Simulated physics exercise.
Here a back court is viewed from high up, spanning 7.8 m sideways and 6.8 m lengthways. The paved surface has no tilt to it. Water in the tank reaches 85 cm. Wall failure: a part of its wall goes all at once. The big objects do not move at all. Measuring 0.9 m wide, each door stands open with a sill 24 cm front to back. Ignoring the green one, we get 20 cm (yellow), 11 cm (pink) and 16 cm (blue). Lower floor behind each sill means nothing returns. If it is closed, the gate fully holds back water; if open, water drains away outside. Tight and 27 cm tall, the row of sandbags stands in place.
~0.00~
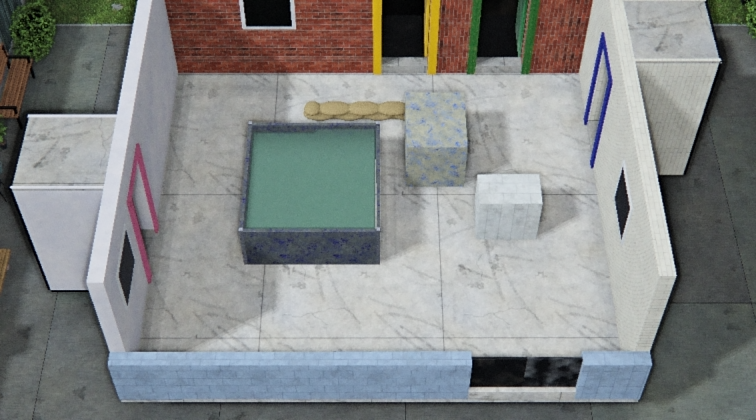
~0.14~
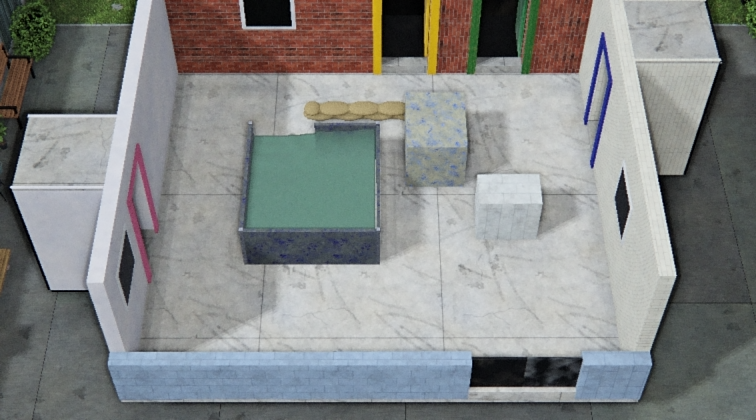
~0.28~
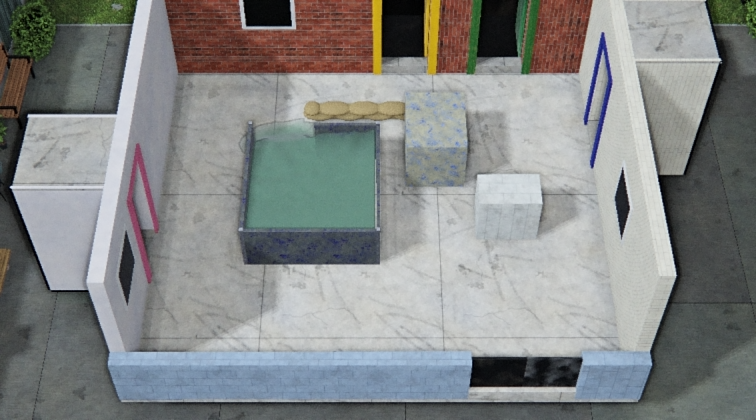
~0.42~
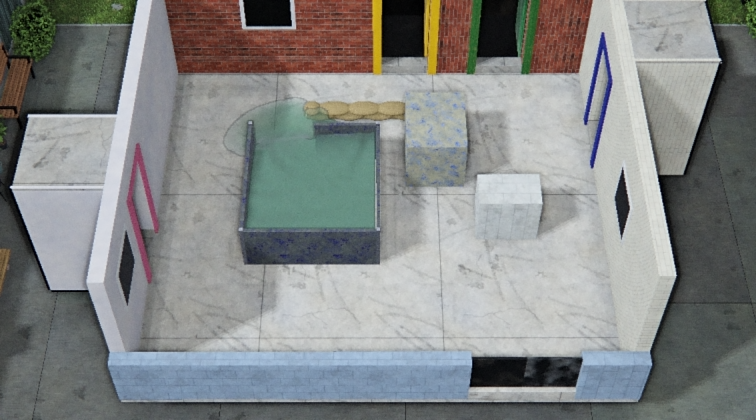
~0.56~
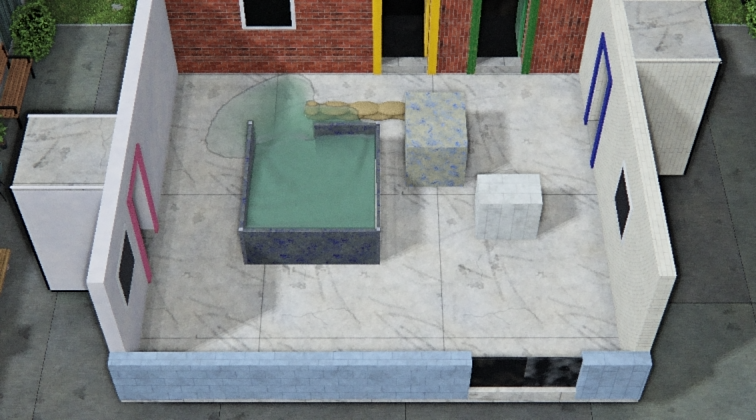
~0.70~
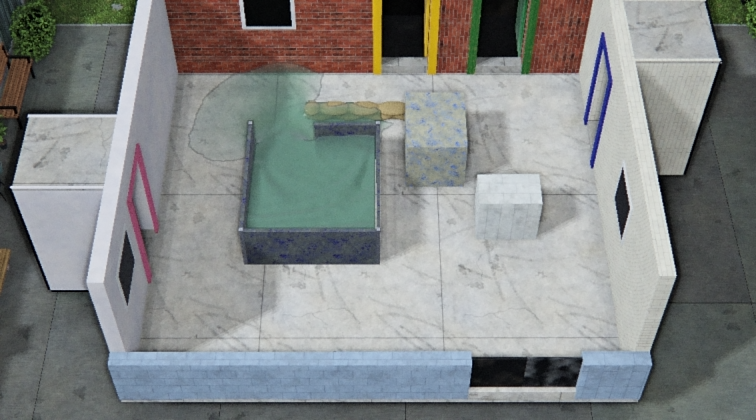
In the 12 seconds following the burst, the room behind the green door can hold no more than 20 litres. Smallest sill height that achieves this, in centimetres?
6.5 cm.
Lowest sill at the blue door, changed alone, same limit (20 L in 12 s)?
For blue: Close to 9.5 cm.
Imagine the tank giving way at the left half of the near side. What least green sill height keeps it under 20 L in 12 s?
Then 11.0 cm.
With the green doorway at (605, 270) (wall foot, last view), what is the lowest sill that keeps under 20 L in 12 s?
Close to 11.5 cm at the least.
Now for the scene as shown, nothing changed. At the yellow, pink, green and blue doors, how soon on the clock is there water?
It gets to yellow after 1.3 s, pink after 2.8 s, green after 2.2 s and blue after 2.6 s.
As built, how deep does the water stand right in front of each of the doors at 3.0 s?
Centimetres: Yellow = 6, pink = 5, green = 4, blue = 2.
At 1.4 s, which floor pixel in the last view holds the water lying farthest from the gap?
Somewhere near the pixel (498, 126).
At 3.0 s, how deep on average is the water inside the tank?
On average, around 41 cm.
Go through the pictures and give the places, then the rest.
In the first frame, the tank at (312, 178) is whole and still, 85 cm deep; the green door at (502, 35) is dry.
In the second frame, water pours out on the far side and has run 0.3 m, to a hidden place; about 11 cm deep outside, 85 cm at the back.
In the third frame, the front is at a hidden place, 0.9 m from the gap on the far side; 1.1 m2 of floor is wet, 85 cm left at the back.
In the fourth frame, the gap is on the far side, the front 1.5 m out at (292, 100); the back of the tank holds 85 cm.
In the fifth frame, the gap is on the far side, the front 2.1 m out at (281, 78); the back of the tank holds 82 cm.
In the sixth frame, the gap is on the far side, the front 2.2 m out at (241, 73); the back of the tank holds 74 cm; 2.6 m in a straight line remain to the green door at (502, 35).
After 1.4 s water covers 20 % of the floor, deepest (60 cm) near (179, 78); it has not reached the green door.
After 3.0 s water covers 40 % of the floor, deepest (42 cm) near (179, 78); 4 cm at the green door, 0 litres in over its 19 cm sill.
After 12.0 s water covers 95 % of the floor, deepest (16 cm) near (520, 250); 8 cm at the green door, 0 litres in over its 19 cm sill.
At the green door as built, the water arrived by 2.3 s and peaked near 10 cm at 5.2 s.
With a sill of 5.5 cm, 32 litres would have come in within the 12 s; with 7.5 cm, 12 litres. So under 20 litres takes about 6.5 cm.
